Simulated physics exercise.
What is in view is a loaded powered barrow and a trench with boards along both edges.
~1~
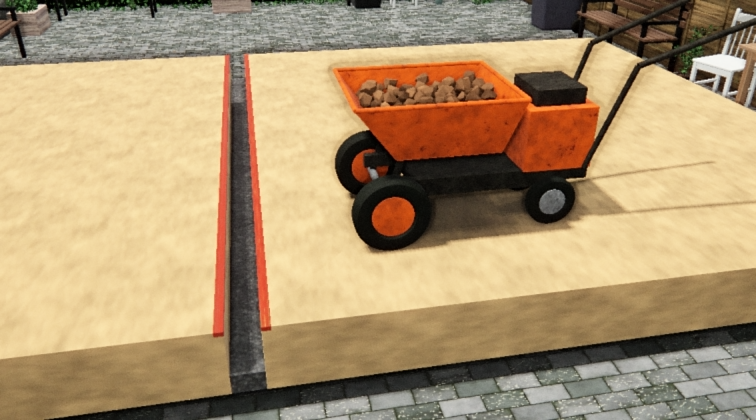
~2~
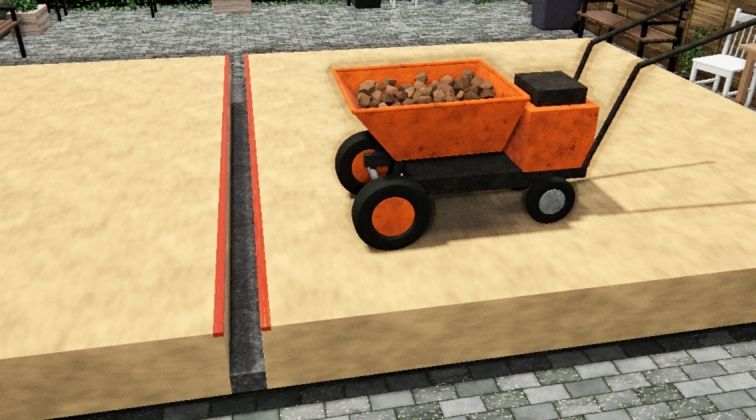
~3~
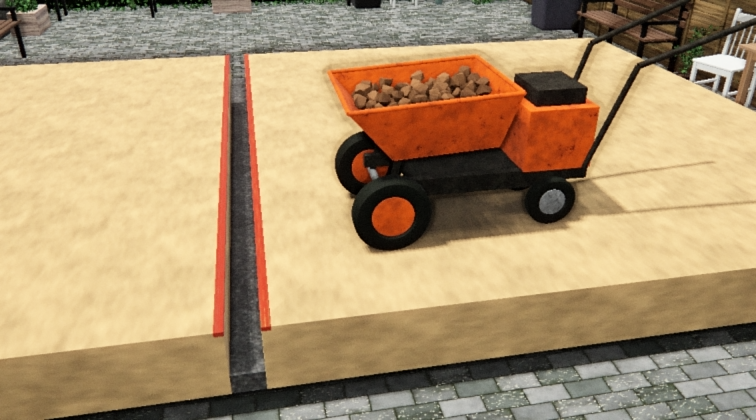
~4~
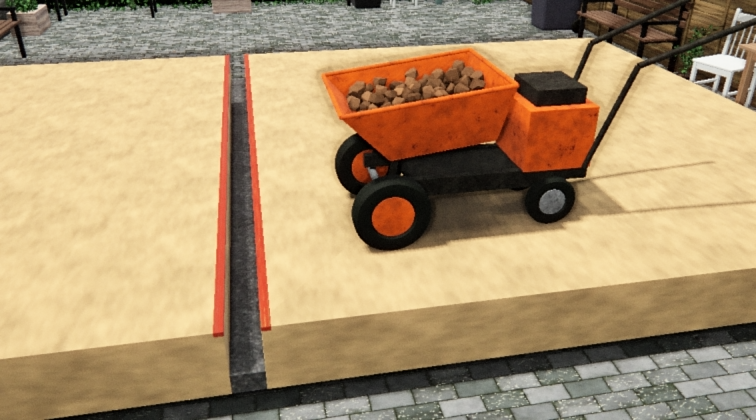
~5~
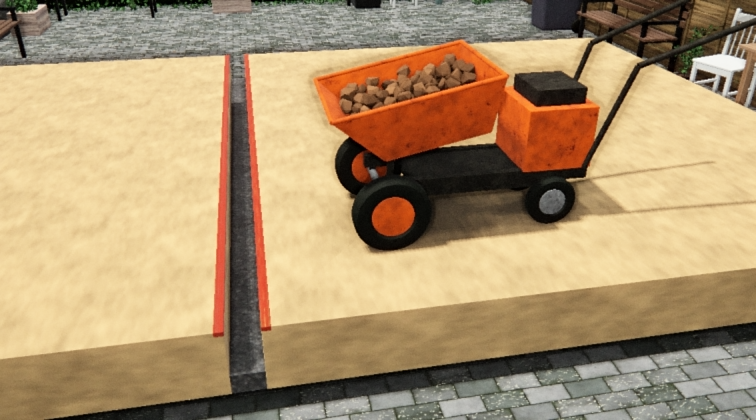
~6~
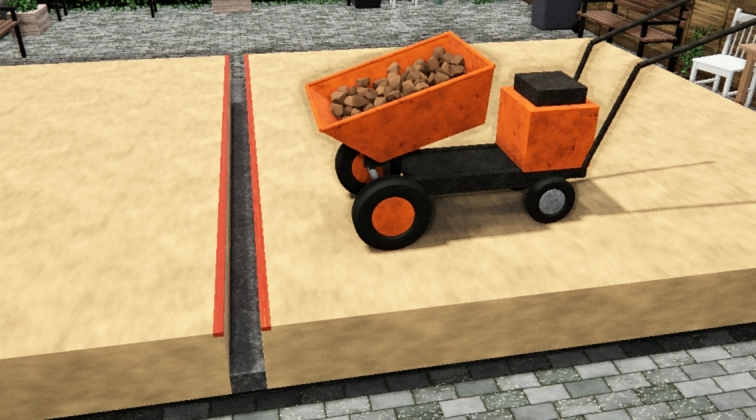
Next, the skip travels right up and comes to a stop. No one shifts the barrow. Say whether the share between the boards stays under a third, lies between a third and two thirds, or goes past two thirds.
The share in the trench is a third or more but not above two thirds.
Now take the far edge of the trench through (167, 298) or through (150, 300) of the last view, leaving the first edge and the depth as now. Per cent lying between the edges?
About 90 %, then 90 %.
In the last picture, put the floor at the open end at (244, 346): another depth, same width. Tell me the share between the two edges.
It works out to some 40 per cent.
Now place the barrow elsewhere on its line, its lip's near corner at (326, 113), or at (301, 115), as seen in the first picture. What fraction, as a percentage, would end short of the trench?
0 and 0 percent, in that order.
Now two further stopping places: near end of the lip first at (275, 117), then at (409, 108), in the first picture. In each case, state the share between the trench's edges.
It works out to 0 per cent in the first case and 30 per cent in the second.
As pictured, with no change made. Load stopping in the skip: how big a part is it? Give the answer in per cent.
I'd say close to 15 percent.
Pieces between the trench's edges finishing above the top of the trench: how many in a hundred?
Share: Around 15 %.
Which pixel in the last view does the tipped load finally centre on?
Centre at rest: Close to (235, 239).
Soon, skip tipped steeply; all in the skip.
A while on, skip tipped right over; most in the skip; a stray few short of the trench; a small part in or heaped over the trench; a stray few beyond it; a stray few falling.
Towards the end, skip tipped right over; about a quarter in the skip; a small part short of the trench; about half in or heaped over the trench; about a quarter beyond it.
Finally, skip tipped right over; a small part in the skip; a small part short of the trench; about half in or heaped over the trench; about a quarter beyond it.
